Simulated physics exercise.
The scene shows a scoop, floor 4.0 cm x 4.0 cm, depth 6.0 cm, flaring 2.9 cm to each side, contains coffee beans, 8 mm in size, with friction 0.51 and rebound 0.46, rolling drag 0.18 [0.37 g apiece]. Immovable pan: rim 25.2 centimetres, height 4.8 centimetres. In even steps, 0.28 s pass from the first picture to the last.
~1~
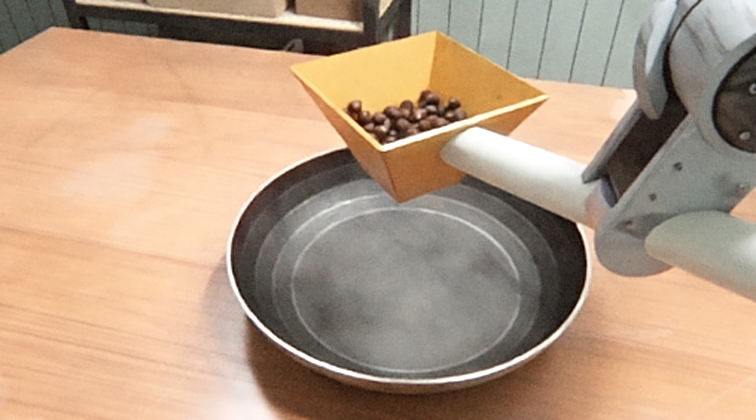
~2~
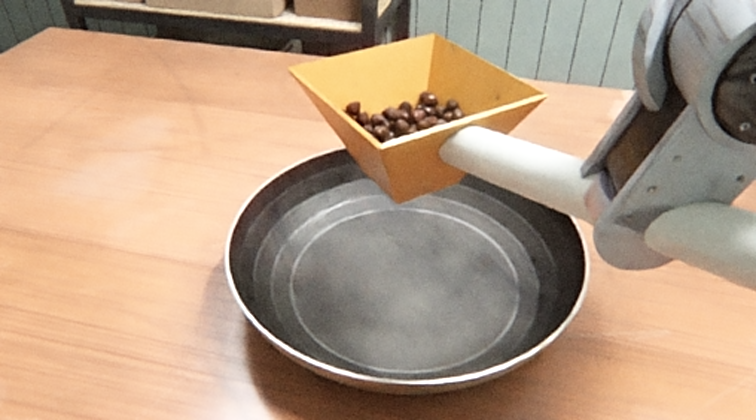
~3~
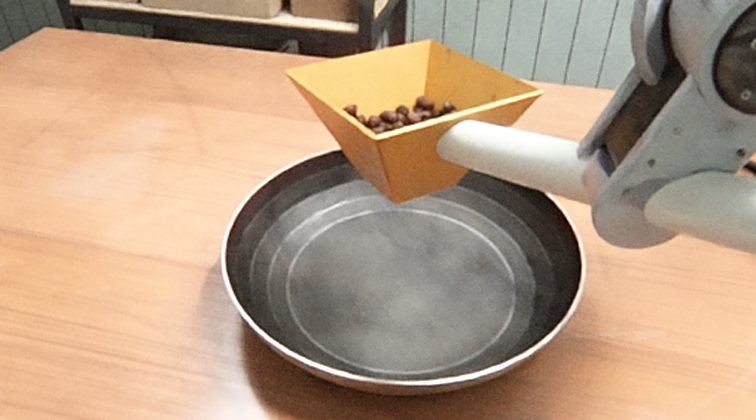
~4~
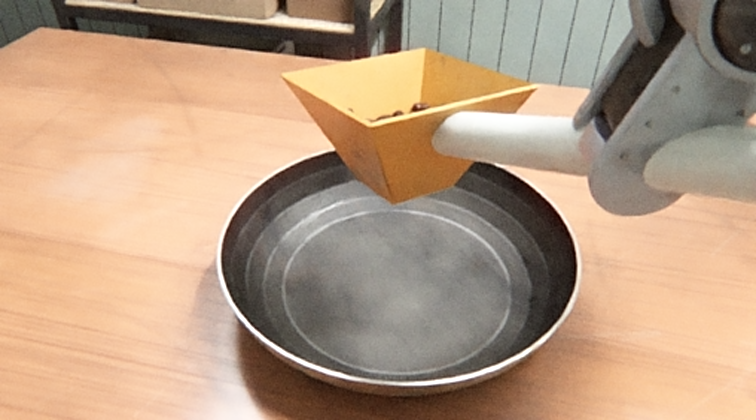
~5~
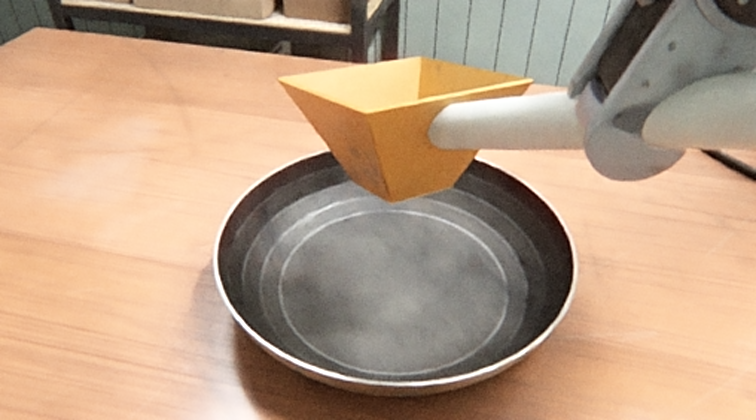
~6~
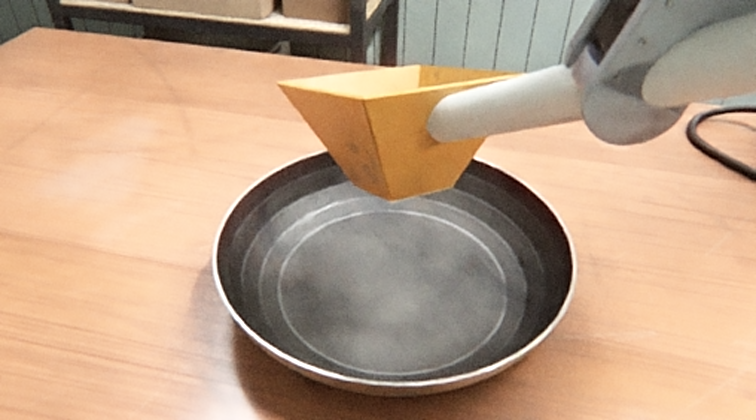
A yellow scoop of coffee beans, held over a dark pan by a robotic arm, tilted slowly toward the back left until the beans were hidden from view, while the pan stayed put.
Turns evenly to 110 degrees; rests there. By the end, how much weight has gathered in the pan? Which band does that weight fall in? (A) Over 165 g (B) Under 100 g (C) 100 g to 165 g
Under 100 g.
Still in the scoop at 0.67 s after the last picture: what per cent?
Roughly 95 per cent remains.
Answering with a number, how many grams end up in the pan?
It should weigh in at close to 50 grams.
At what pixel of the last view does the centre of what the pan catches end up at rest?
Near (402, 242).
Then, 0.37 s after the last picture, tilt 53 degrees; 0 g in the pan, scoop holds 100 %.
Then, 0.67 s after the last picture, tilt 80 degrees; 1 g in the pan, scoop holds 95 %.
Then, 0.95 s after the last picture, tilt 105 degrees; 44 g in the pan, scoop holds 15 %.
Then, 1.21 s after the last picture, tilt 110 degrees; 55 g in the pan, scoop holds 0 %.
In the end, 55 g in the pan, scoop holds 0 %.
